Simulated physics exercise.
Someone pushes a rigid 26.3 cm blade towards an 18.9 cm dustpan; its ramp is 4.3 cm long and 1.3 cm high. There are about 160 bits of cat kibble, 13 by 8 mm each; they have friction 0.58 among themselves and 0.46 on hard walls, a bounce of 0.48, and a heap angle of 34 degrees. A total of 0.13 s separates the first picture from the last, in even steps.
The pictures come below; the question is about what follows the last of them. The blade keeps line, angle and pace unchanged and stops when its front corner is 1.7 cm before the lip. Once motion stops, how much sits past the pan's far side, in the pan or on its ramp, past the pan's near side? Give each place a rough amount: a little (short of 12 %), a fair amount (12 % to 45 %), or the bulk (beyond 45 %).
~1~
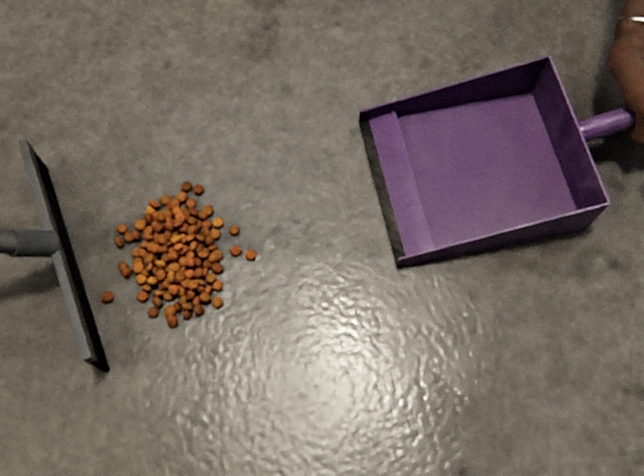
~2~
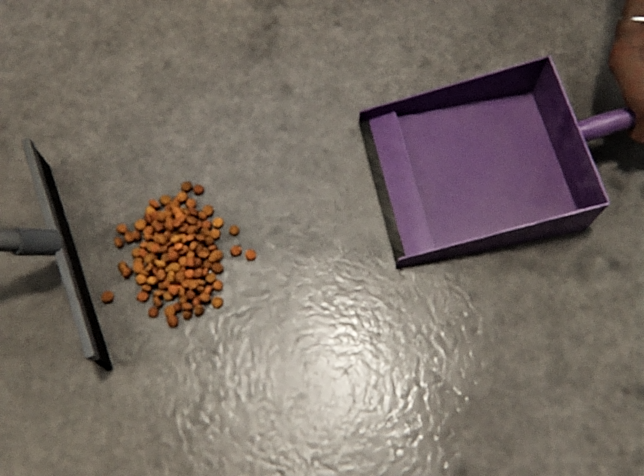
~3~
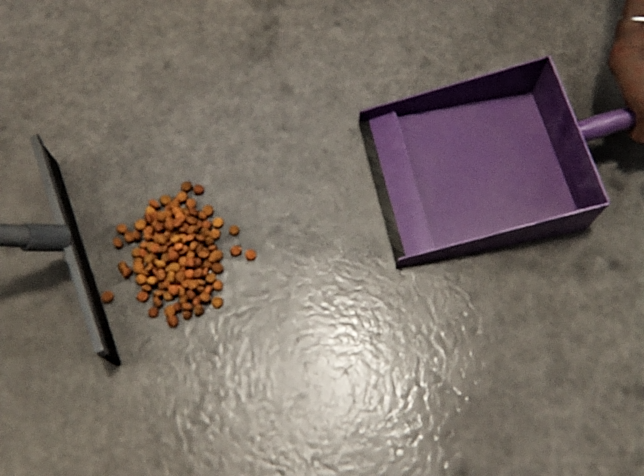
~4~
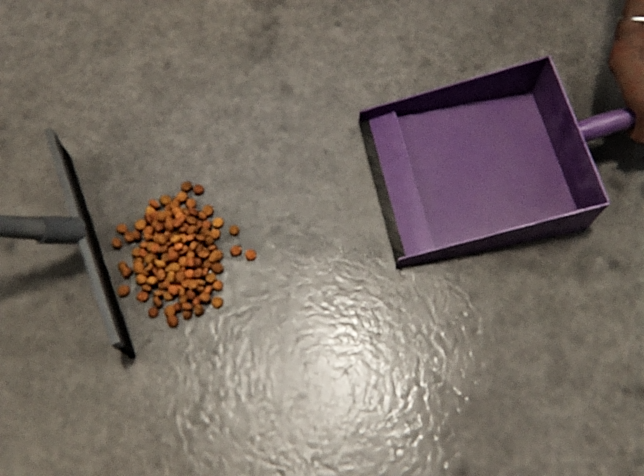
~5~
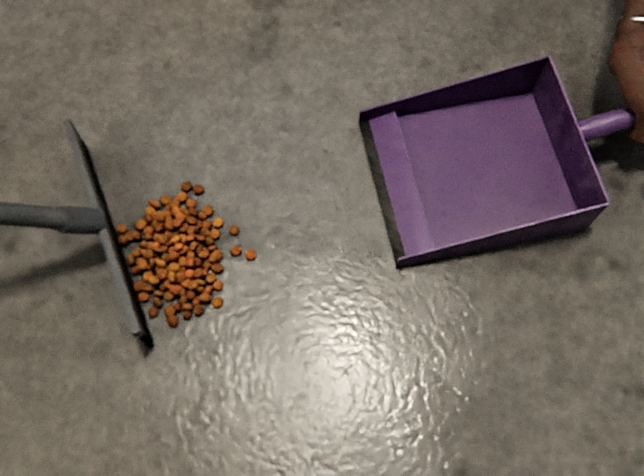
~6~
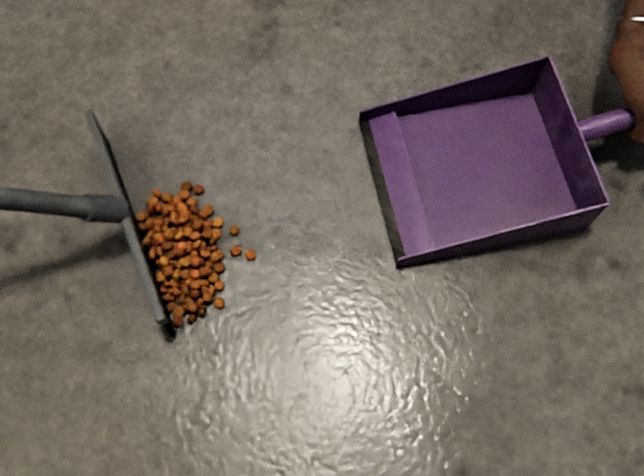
Far side: A fair amount; pan: A fair amount; near side: A little.
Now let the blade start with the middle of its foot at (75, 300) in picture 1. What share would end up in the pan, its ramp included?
30 %.
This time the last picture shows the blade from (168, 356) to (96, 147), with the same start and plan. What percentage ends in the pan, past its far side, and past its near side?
Pan 20; far 5; near 25.
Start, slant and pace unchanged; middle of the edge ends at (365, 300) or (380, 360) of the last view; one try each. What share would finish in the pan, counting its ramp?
Close to 10 and 5 percent, in that order.
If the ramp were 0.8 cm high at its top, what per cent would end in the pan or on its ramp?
Around 40 per cent.
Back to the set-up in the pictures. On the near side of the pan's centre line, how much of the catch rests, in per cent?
About 30 %.
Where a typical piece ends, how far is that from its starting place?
Somewhere around 26 centimetres.
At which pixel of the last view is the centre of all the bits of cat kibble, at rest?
Look around (372, 157) in the last picture.
Then, 0.13 s after the last picture, middle of the blade 15 cm from the lip; 0 % over the lip, far side 5 %, near side 5 %.
Then, 0.22 s after the last picture, middle of the blade 7 cm from the lip; 0 % over the lip, far side 10 %, near side 5 %.
Then, 0.45 s after the last picture, middle of the blade 4 cm from the lip; 40 % over the lip, far side 20 %, near side 5 %.
In the end, far side 20 %, pan 40 %, near side 5 %, in front of the lip or behind the blade 35 %.
